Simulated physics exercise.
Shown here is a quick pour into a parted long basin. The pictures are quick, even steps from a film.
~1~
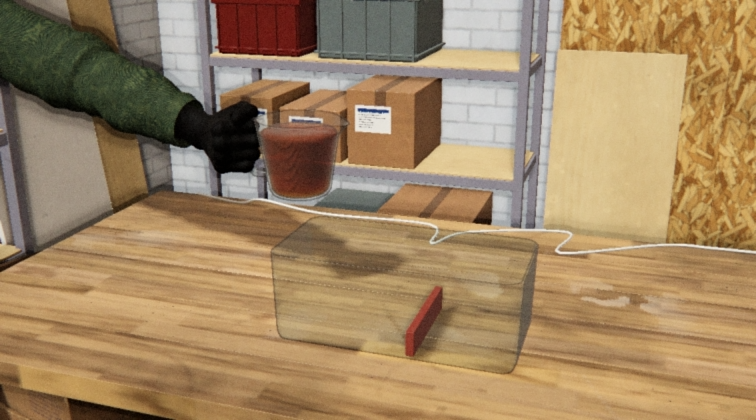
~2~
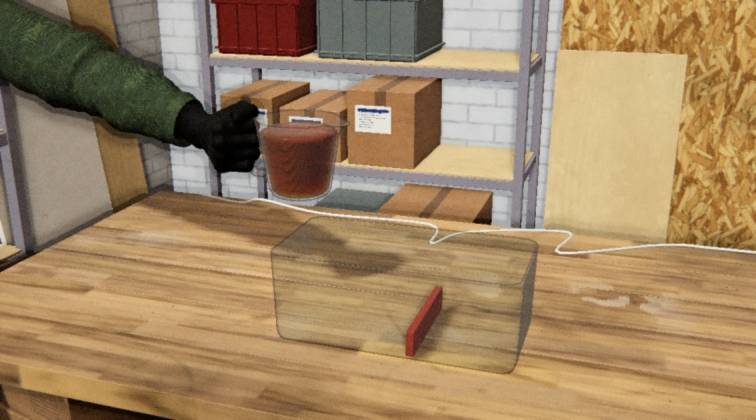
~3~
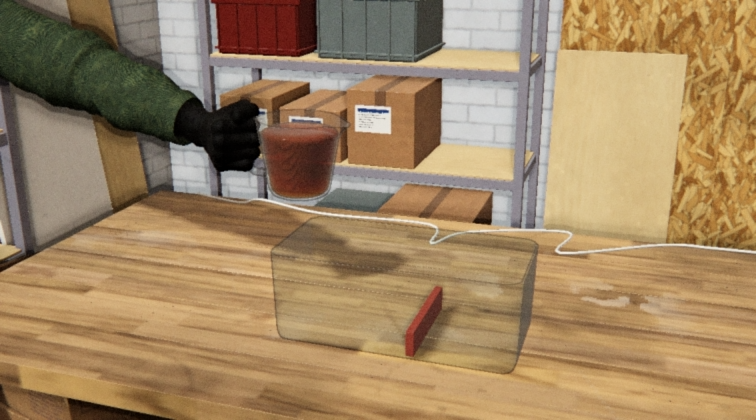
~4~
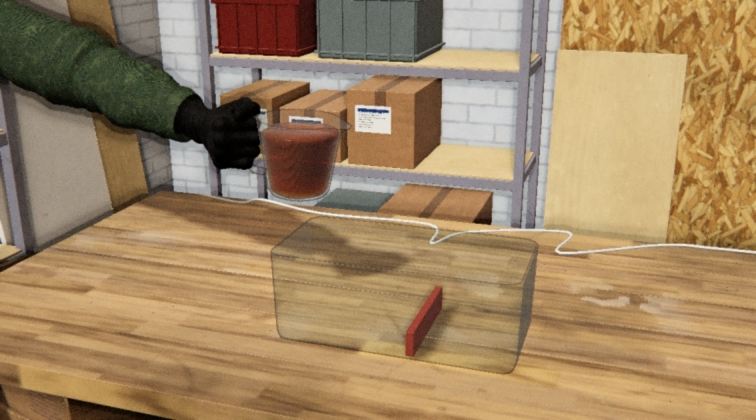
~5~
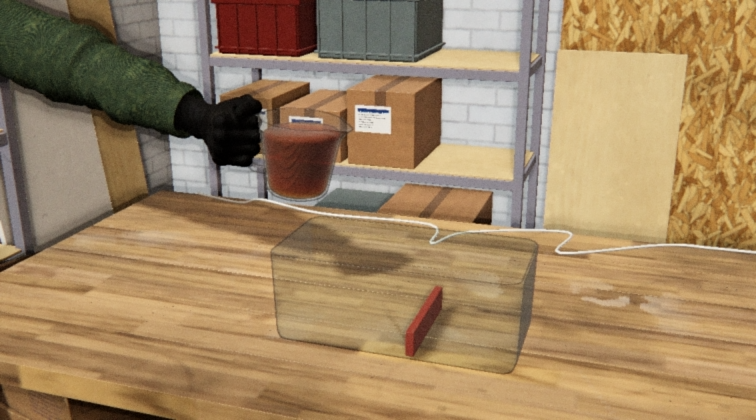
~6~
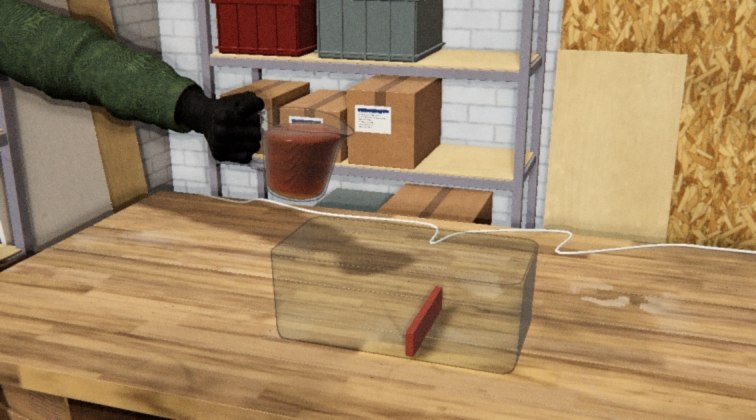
A black-gloved hand in a green sleeve reaches in from the left, holding a clear cup of reddish-brown tea above a wooden workbench, seen from slightly above in a storage room. Below sits a long transparent basin with a short red divider, before shelves of cardboard boxes and red and grey crates. The hand slowly tilts the cup slightly rightward while the camera stays still.
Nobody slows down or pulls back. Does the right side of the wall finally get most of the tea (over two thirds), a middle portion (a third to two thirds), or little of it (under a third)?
It gets little of it.
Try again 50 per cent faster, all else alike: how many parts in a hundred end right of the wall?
Share on the right: Some 5 percent.
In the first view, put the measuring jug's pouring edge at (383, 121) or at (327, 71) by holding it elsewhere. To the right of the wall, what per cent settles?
About 60 per cent, then about 10 per cent.
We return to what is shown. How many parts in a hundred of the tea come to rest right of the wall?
It is close to 5 per cent.
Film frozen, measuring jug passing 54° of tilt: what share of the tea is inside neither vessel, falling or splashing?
Near 15 parts in a hundred.
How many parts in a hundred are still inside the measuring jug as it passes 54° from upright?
It comes to 75 per cent or so.
A moment on, the measuring jug is tipped part way and 77 per cent is still to pour, 9 is left of the wall and 0 right of it.
Next, the measuring jug is tipped on its side and 24 per cent is still to pour, 61 is left of the wall and 1 right of it.
Then the measuring jug is tipped on its side and 1 per cent is still to pour, 91 is left of the wall and 6 right of it.
Later the measuring jug is tipped on its side and 0 per cent is still to pour, 93 is left of the wall and 6 right of it.
In the end 93 per cent lies left of the wall, 6 right of it and 1 outside.
